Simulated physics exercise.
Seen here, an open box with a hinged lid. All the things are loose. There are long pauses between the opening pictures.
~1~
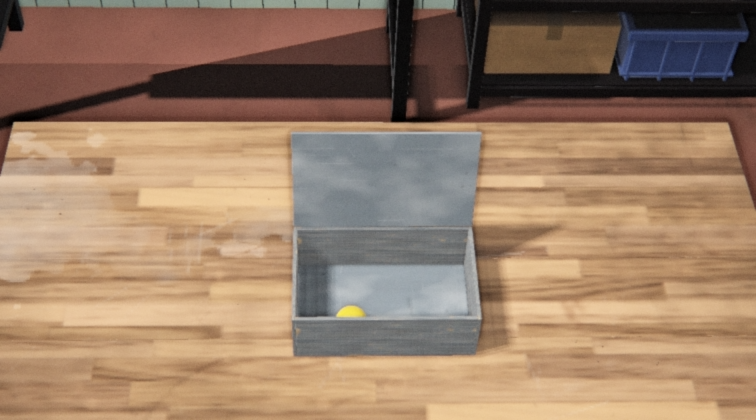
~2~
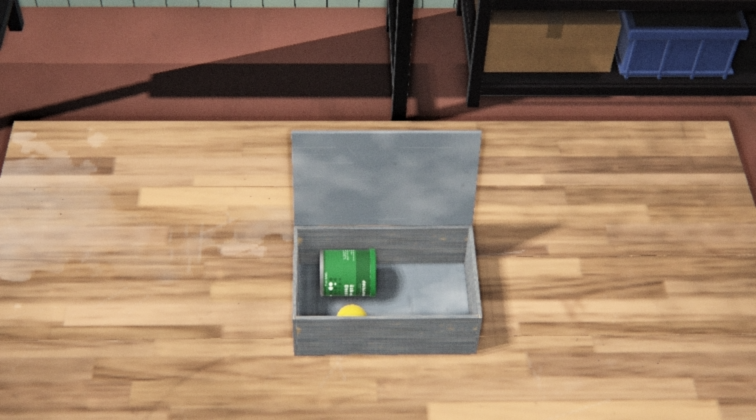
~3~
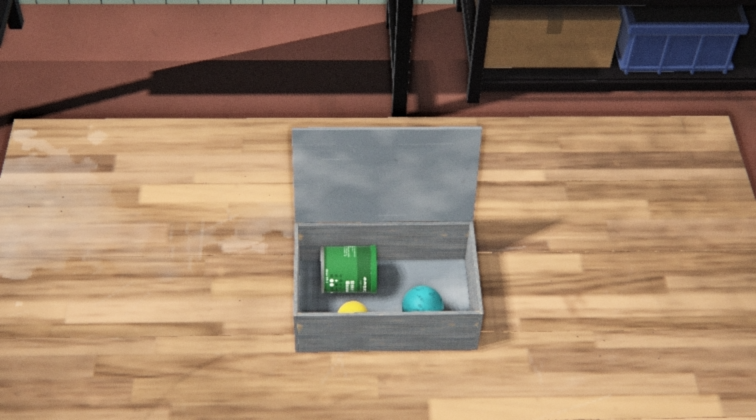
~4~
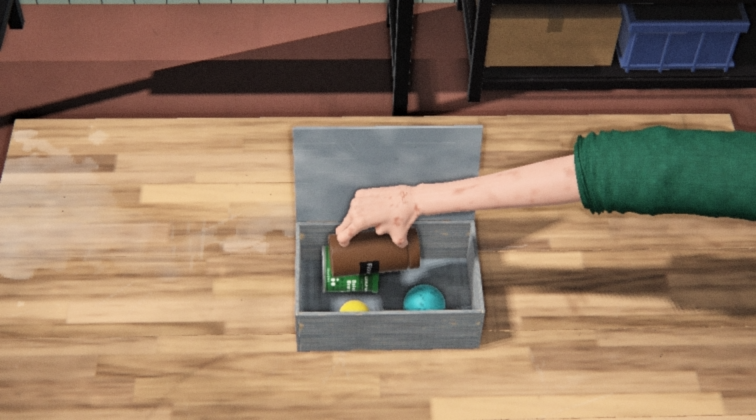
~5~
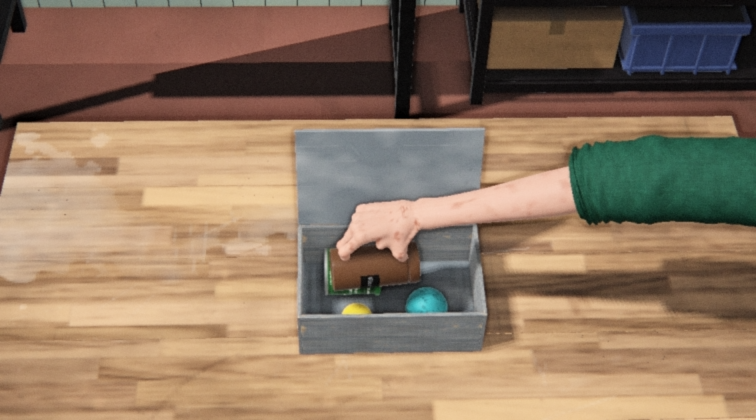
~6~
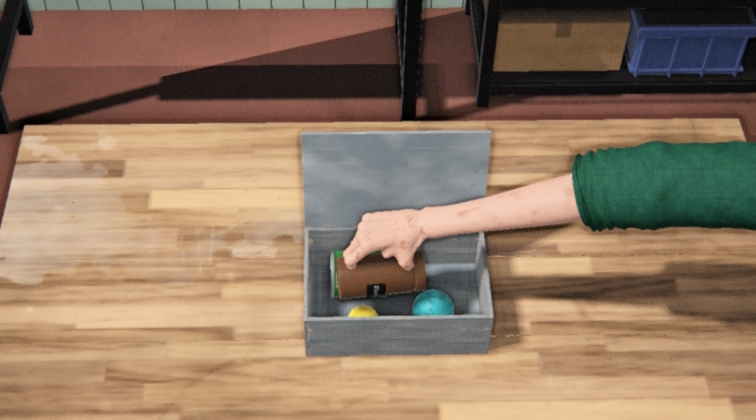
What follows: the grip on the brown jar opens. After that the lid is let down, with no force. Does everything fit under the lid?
Here the lid stays ajar.
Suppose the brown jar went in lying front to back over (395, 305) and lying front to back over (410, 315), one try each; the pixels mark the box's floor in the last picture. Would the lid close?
First, it shuts flat; second, it closes.
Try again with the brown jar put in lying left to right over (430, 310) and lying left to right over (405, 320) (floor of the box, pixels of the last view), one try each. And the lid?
In the first case it sits on the rim; in the second case it closes.
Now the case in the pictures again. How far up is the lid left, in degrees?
Some 12° above the rim.
Then, 0.90 s later than the last frame, lid starting down; brown jar moved about its own width near (370, 296); turquoise ball moved about its own width; yellow lemon moved a little.
Then, 1.70 s later than the last frame, lid 53° above the rim; brown jar moved about its own width near (370, 296); turquoise ball moved a little; yellow lemon moved a little.
When it is over, lid 11° above the rim; moved from the start, brown jar; the other 3 as before. End places, in pixels of the last picture, brown jar near (371, 297).
